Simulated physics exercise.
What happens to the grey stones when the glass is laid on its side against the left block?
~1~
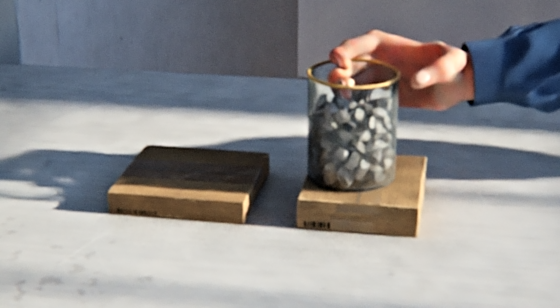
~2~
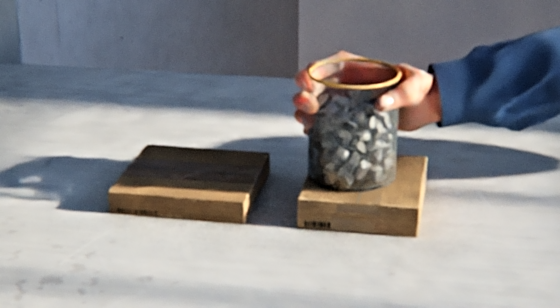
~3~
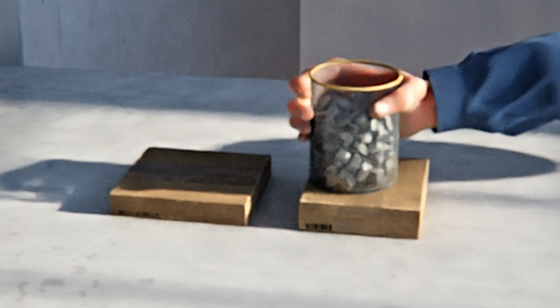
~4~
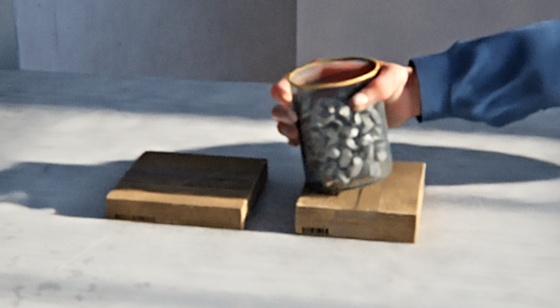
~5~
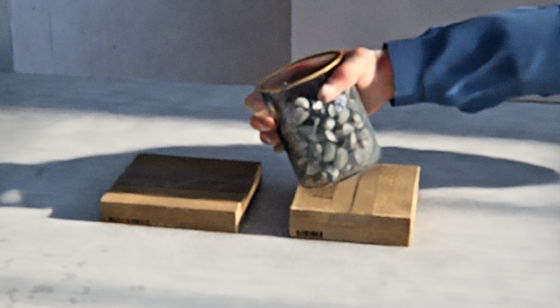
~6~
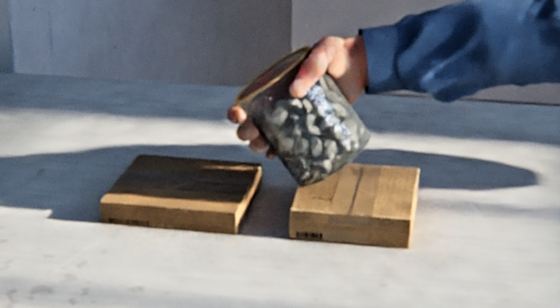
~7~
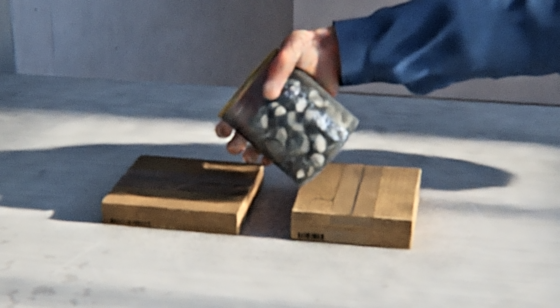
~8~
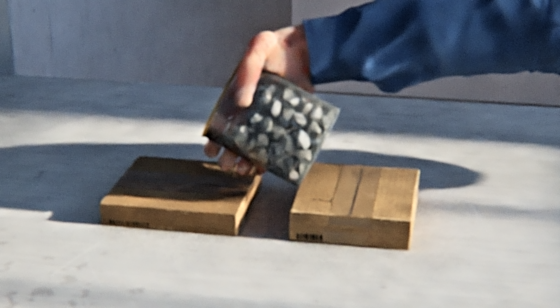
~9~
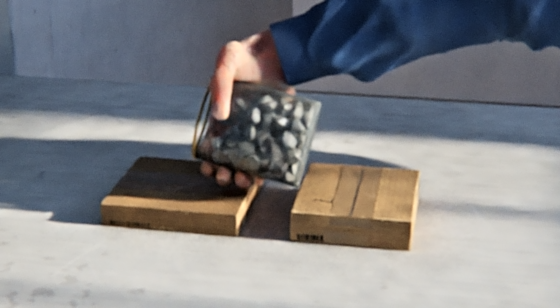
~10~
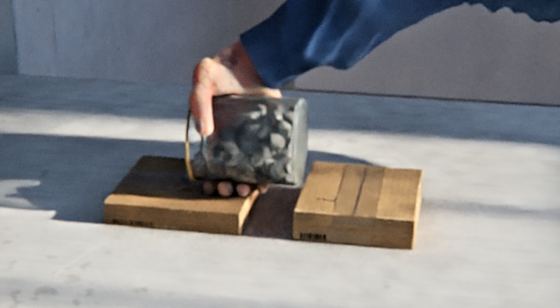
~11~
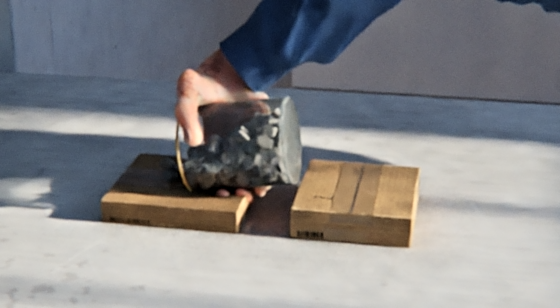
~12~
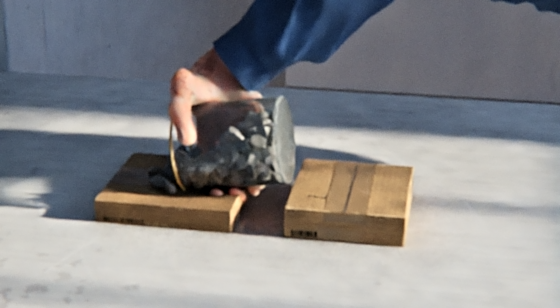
A few of them come out over the rim onto the left wooden block, while most stay inside the glass.
